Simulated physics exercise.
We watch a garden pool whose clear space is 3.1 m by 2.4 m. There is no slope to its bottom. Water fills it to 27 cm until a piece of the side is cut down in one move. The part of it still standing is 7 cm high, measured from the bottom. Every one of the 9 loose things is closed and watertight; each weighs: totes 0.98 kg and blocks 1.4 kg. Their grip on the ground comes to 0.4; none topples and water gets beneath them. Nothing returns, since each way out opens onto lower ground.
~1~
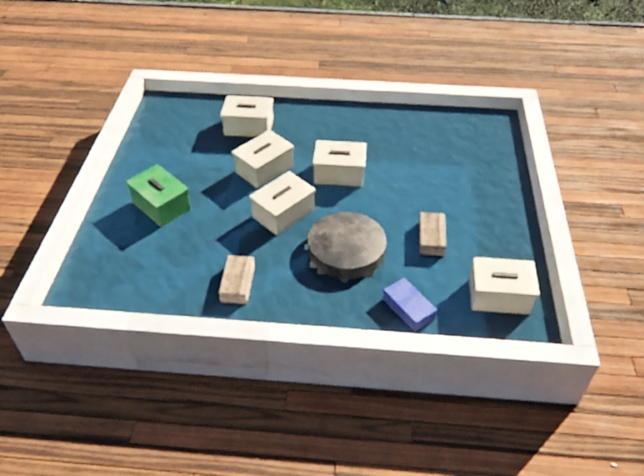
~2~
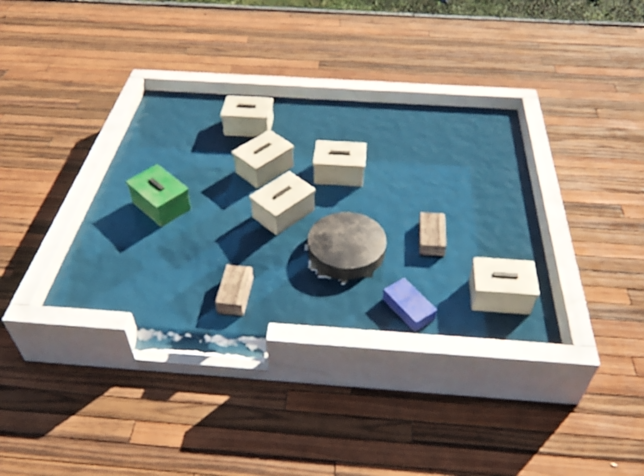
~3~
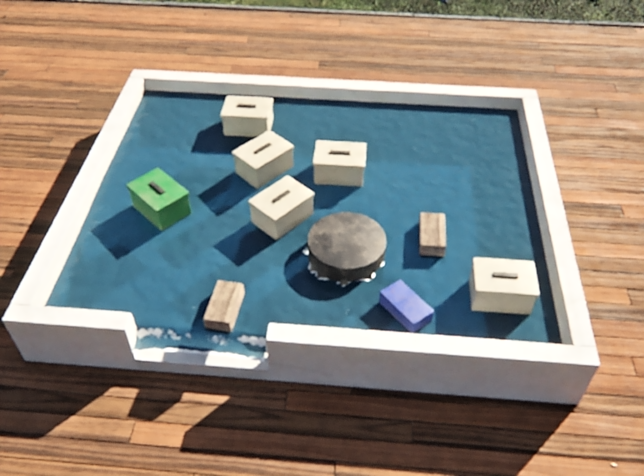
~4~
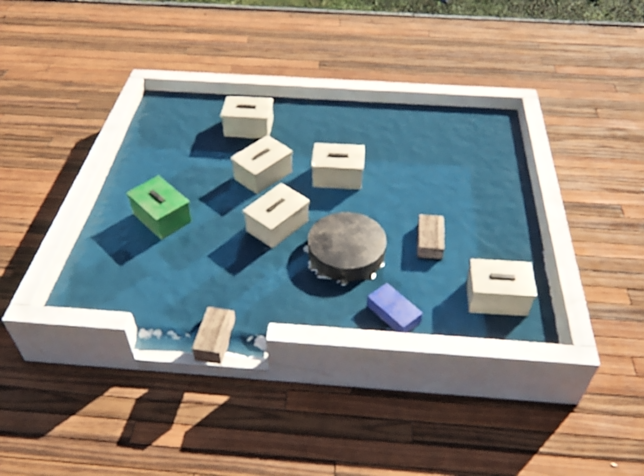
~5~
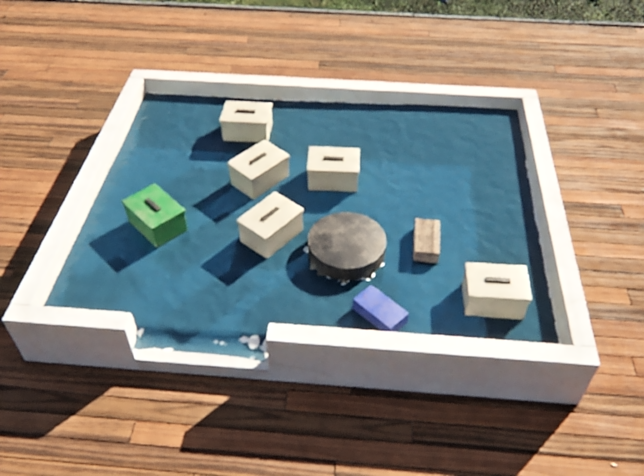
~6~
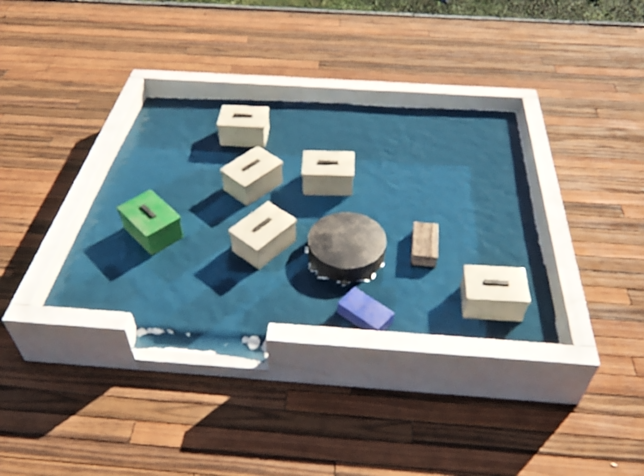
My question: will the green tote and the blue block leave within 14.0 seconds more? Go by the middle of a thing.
One by one: Green tote: Gone; blue block: Gone.
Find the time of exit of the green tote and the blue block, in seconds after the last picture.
Times: Close to 4.5 and 2.5 s.
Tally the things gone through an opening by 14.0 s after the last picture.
That would be 7.
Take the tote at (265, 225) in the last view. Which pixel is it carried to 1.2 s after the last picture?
Somewhere near (250, 253) in the last view.
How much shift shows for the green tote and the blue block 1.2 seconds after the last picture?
40 and 60 cm, roughly.
Then, 1.2 s after the last picture the green tote is near (145, 230), 0.4 m from its start, afloat; the blue block is near (311, 310), 0.6 m from its start, afloat; 1 of 9 are out; 8 afloat.
Then, 5.2 s after the last picture the green tote has gone out; the blue block has gone out; 4 of 9 are out; 5 afloat.
Then, 10.0 s after the last picture the green tote has gone out; the blue block has gone out; 5 of 9 are out; 4 afloat.
Then, 14.0 s after the last picture the green tote has gone out; the blue block has gone out; 7 of 9 are out; 2 afloat.
